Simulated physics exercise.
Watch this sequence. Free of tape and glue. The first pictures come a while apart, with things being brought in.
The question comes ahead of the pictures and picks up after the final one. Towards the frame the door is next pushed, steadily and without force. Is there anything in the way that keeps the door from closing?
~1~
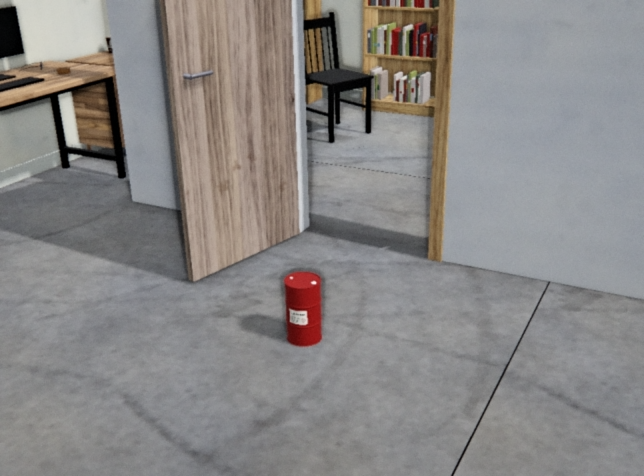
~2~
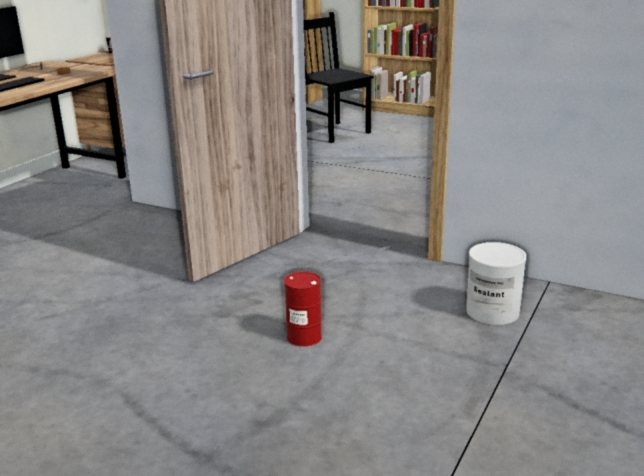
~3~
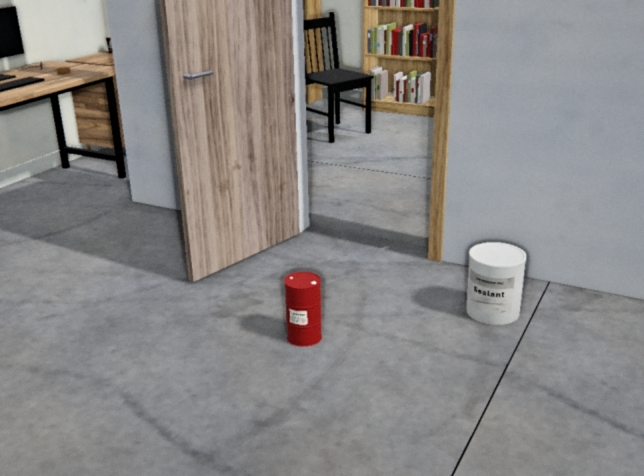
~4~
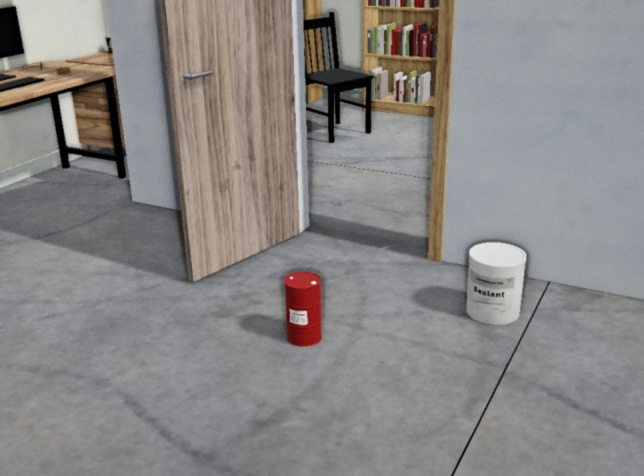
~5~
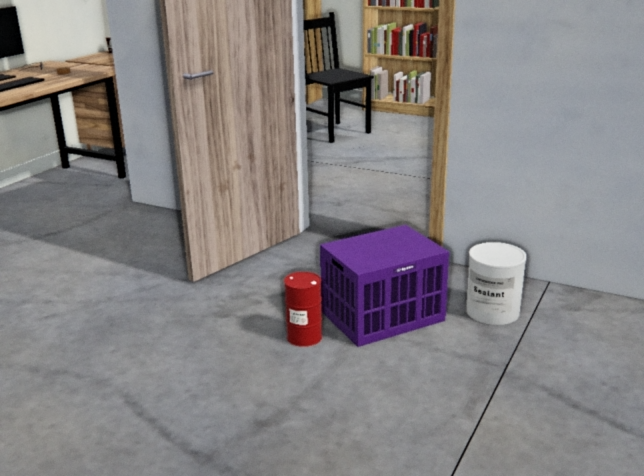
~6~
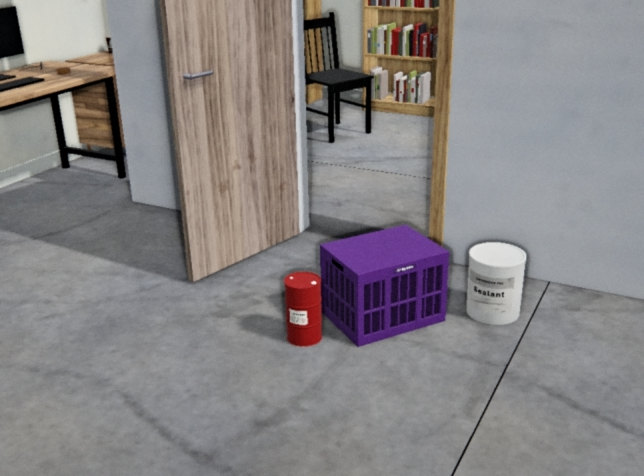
No: Watch it - the door comes to rest in its frame.
Then, 0.70 s after the last picture, open by 88°.
Then, 1.30 s after the last picture, open by 62°.
Then, 1.80 s after the last picture, open by 39°.
Then, 2.40 s after the last picture, open by 11°.
At rest, open by 0°; all 3 in place. Seen from the same camera at the end, purple chest near (383, 283).
